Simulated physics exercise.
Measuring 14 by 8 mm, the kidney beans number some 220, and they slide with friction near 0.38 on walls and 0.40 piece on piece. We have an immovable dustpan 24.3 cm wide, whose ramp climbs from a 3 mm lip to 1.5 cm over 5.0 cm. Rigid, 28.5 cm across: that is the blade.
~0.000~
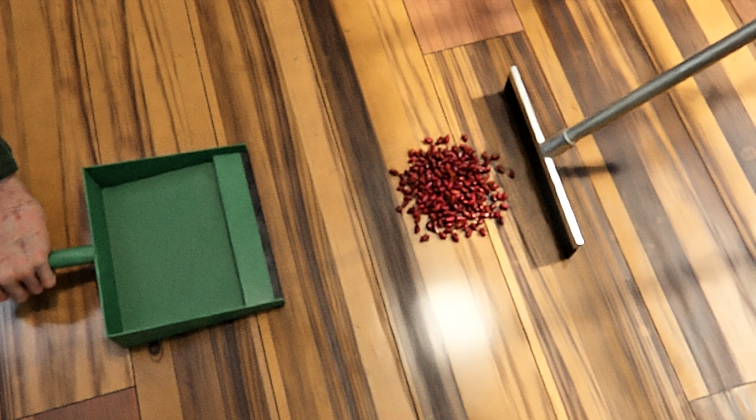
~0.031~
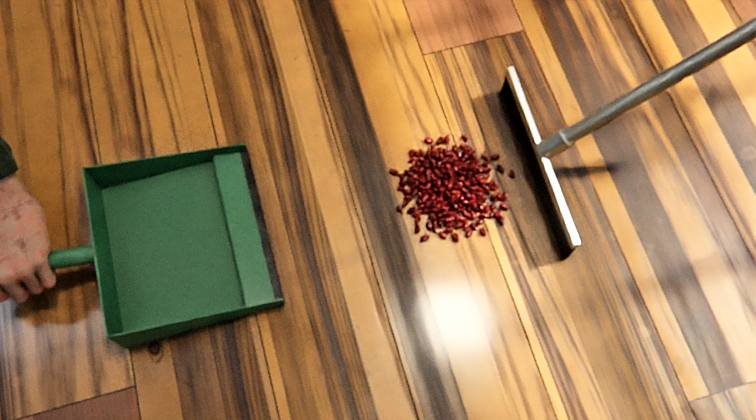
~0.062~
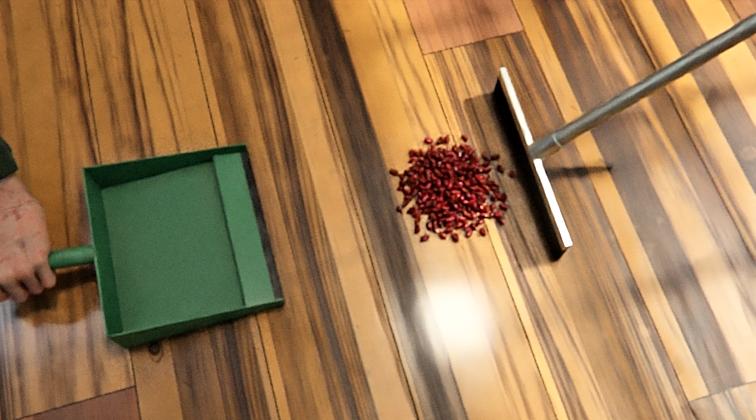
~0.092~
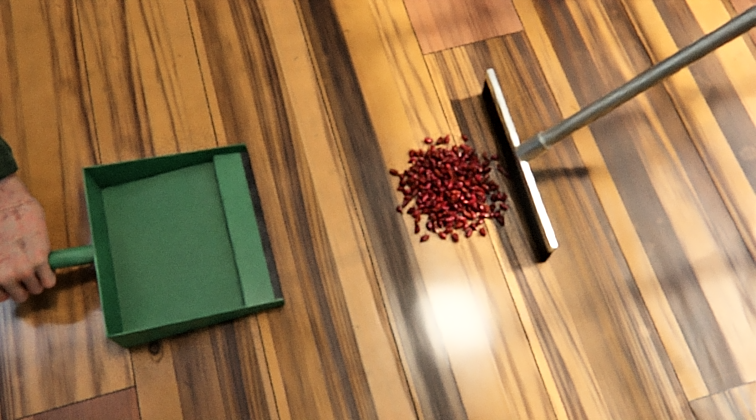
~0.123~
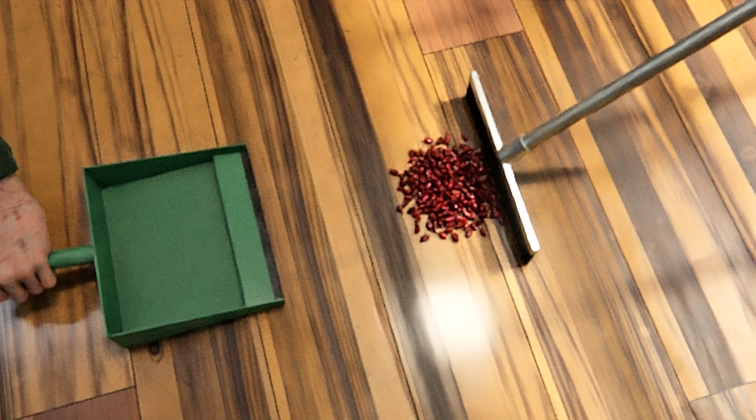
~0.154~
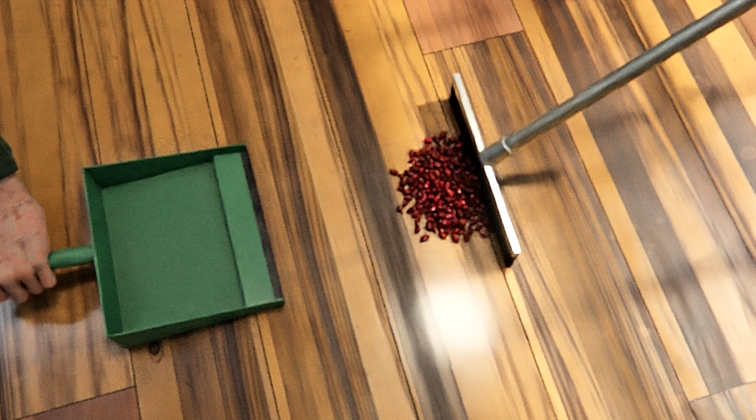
Squeegee-like blade on a metal pole sliding left into a pile of red beans, while a hand holds a green dustpan still.
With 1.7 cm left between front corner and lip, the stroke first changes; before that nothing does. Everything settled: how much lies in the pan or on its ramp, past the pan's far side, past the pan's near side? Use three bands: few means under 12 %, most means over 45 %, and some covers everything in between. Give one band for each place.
Pan: Most, far side: Few, near side: Few.
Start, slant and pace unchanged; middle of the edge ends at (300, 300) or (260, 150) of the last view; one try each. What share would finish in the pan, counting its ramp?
About 35 and 40 per cent.
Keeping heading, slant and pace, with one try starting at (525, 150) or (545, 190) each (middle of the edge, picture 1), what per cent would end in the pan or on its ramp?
Roughly 55 % and 60 %.
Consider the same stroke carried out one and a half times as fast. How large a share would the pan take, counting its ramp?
Share: Close to 65 %.
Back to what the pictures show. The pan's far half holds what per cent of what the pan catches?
Some 60 per cent.
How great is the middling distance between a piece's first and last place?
About 32 cm.
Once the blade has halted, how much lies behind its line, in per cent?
Roughly 0 in a hundred.
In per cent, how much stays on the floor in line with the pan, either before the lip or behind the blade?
Roughly 25 per cent.
After 0.34 s, middle of the blade 17 cm from the lip; 0 % over the lip, far side 0 %, near side 5 %.
After 0.47 s, middle of the blade 6 cm from the lip; 0 % over the lip, far side 5 %, near side 5 %.
Then, at 0.72 s, middle of the blade 2 cm from the lip; 60 % over the lip, far side 10 %, near side 5 %.
In the end, at 2.9 s, pan 60 %, far side 10 %, near side 5 %, in front of the lip or behind the blade 25 %.
